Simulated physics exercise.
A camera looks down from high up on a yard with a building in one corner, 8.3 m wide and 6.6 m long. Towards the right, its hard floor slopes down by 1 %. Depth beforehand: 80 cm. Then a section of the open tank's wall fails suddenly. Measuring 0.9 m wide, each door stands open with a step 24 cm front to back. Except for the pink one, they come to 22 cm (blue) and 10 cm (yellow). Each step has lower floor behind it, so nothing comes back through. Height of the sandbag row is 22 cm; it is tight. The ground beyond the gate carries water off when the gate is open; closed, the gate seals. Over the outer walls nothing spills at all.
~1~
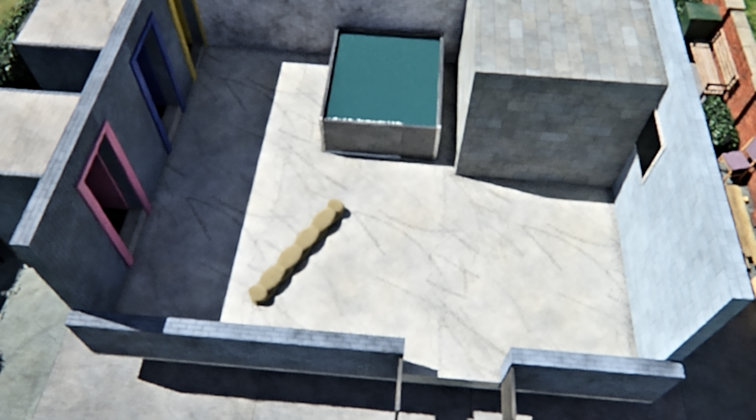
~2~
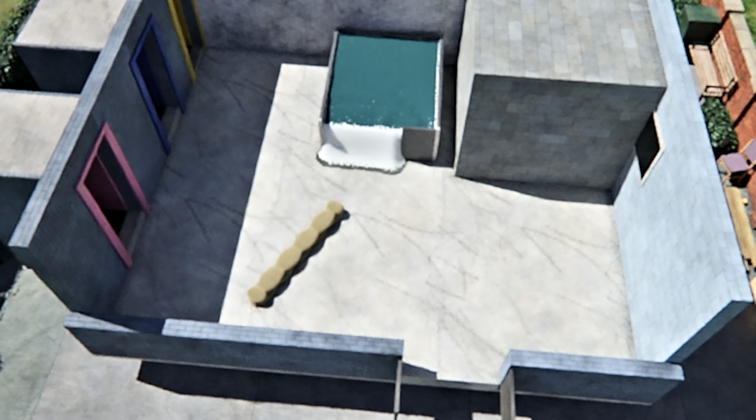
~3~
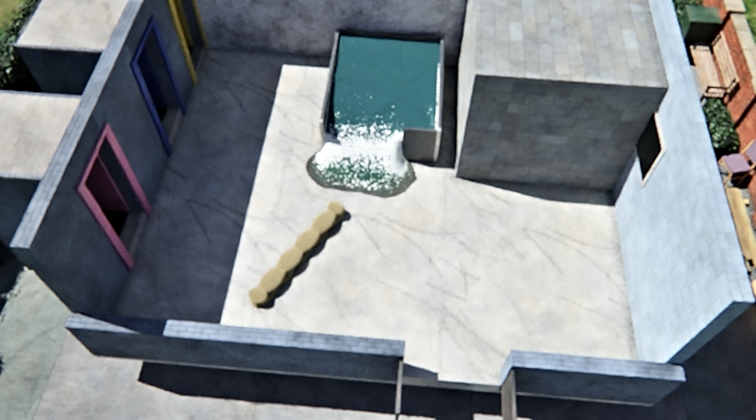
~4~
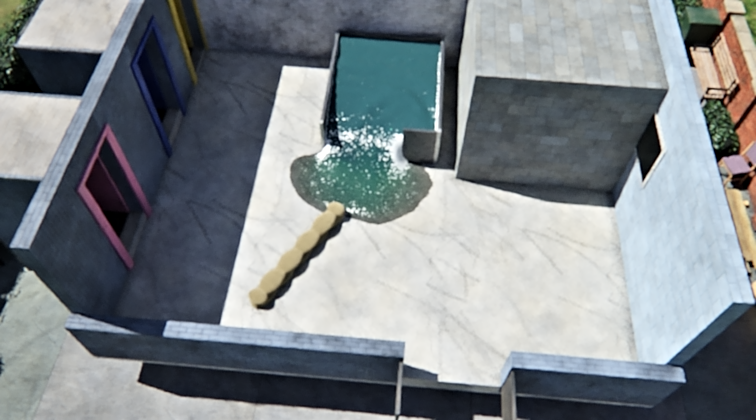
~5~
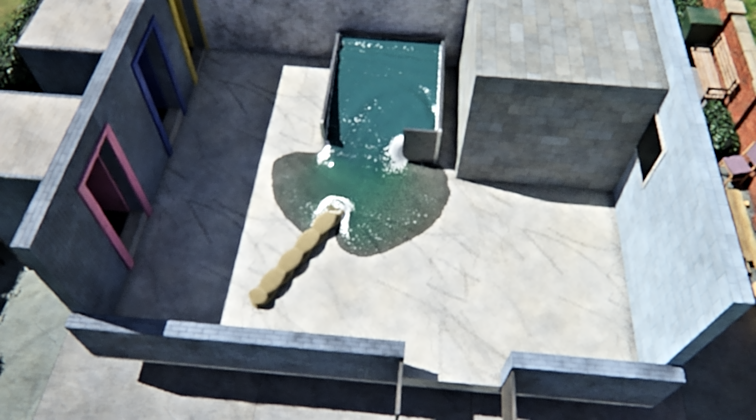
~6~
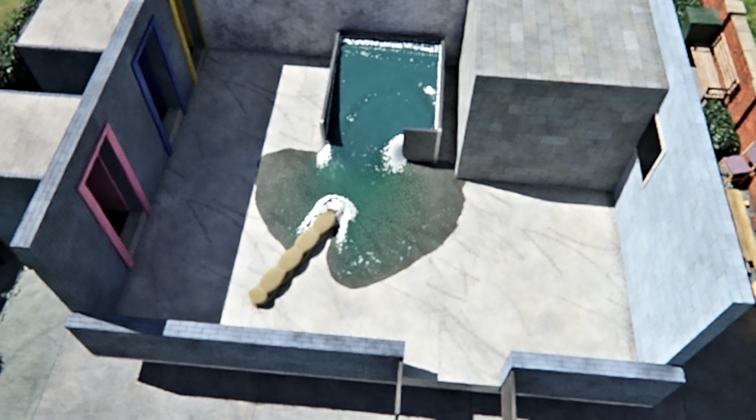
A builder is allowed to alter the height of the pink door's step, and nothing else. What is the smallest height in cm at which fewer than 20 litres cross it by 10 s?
About 18 cm.
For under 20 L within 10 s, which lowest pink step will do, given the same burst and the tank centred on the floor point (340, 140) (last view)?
New minimum height: Approx. 24 cm.
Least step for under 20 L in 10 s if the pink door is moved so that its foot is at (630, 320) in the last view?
Around 10.0 cm would do it.
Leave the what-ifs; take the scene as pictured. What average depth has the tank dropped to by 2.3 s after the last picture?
About 31 cm.
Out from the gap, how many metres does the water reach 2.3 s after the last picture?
Near 6.2 metres, give or take.
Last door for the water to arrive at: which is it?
I'd go with the yellow door.
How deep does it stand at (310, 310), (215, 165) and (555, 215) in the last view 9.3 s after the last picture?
That's 4, 6 and 8 cm, in the order given.
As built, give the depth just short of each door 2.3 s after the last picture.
Blue 0, yellow 0, pink 18 cm.
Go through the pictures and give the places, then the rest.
Still water, 80 cm deep, in the open tank at (385, 78); the pink door at (120, 204) is dry, in the first picture.
Water pours out at (362, 145) and has run 0.3 m, to (337, 165); about 10 cm deep outside, 80 cm at the back, in the second picture.
The gap is at (363, 147), the front 0.9 m out at (374, 193); the back of the open tank holds 80 cm, in the third picture.
The gap is at (363, 149), the front 1.4 m out at (364, 218); the back of the open tank holds 80 cm, in the fourth picture.
The front is at (357, 252), 2.1 m from the gap at (364, 148); 4.7 m2 of floor is wet, 77 cm left at the back, in the fifth picture.
Water pours out at (364, 148) and has run 2.7 m, to (349, 283); about 6 cm deep outside, 69 cm at the back; the pink door at (120, 206), 4.3 m from the gap, is still 2.2 m from the nearest water, in the sixth picture.
Then, 0.7 s after the last picture water covers 35 % of the floor, deepest (46 cm) near (345, 210); it has not reached the pink door.
Then, 2.3 s after the last picture water covers 55 % of the floor, deepest (40 cm) near (107, 334); 18 cm at the pink door, 1 litre in over its 21 cm step.
Then, 9.3 s after the last picture water covers 95 % of the floor, deepest (21 cm) near (614, 200); 5 cm at the pink door, 7 litres in over its 21 cm step.
At the pink door as built, the water peaked near 22 cm, 3.1 s after the last picture.
Run again over the same 10 s with other heights there, 43 litres in over 14.5 cm, 10 litres over 20 cm. The limit of 20 litres is kept from about 18 cm up.
